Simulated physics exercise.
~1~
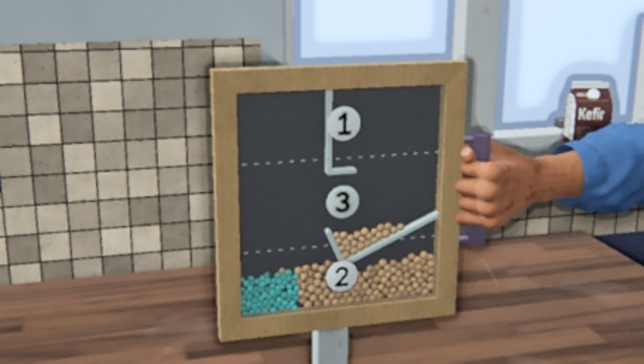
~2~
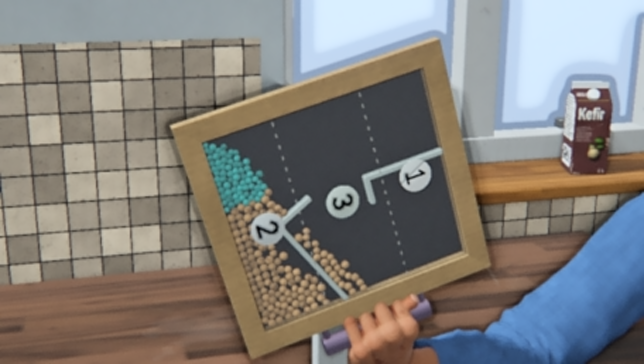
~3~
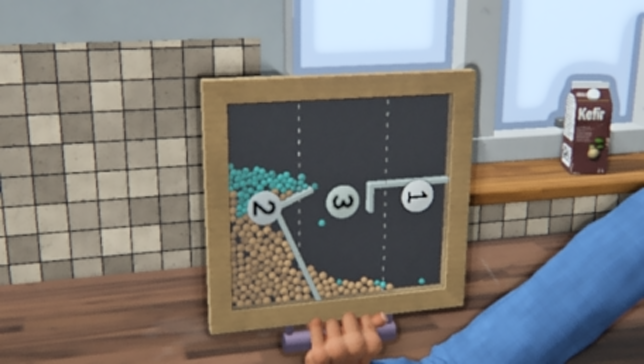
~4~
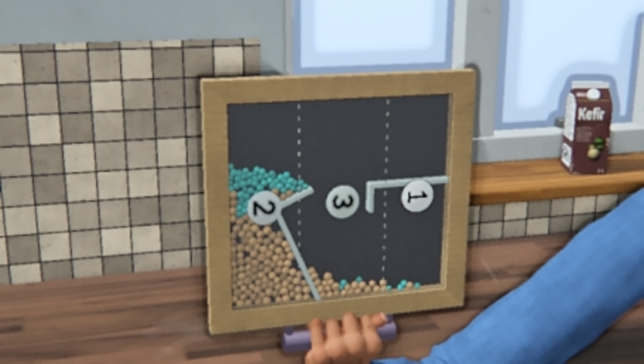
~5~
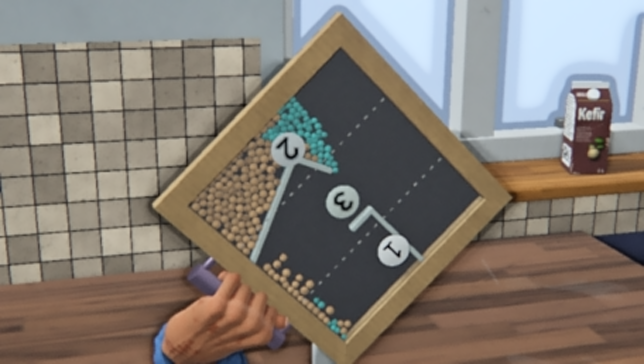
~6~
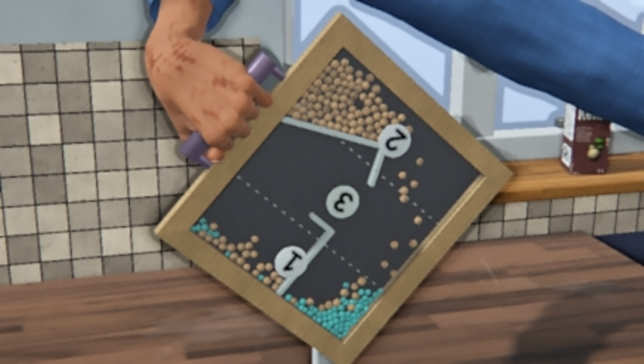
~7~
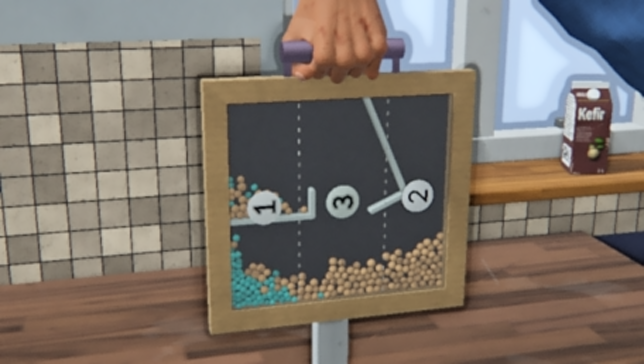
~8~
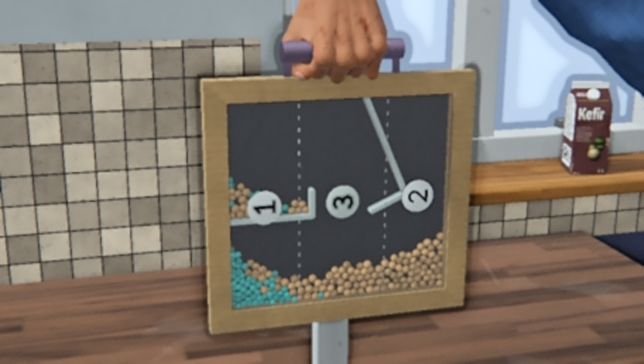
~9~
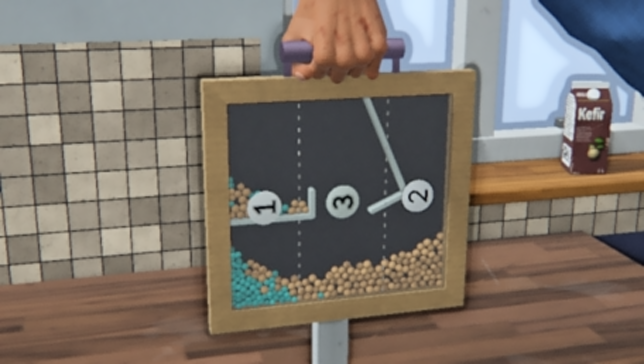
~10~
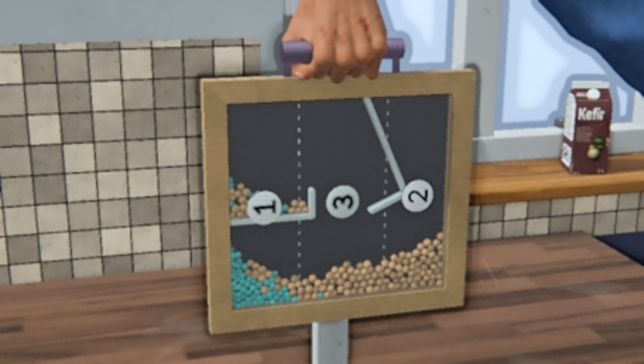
A hand turns a framed box clockwise in stages, and its tumbling beads settle unevenly.
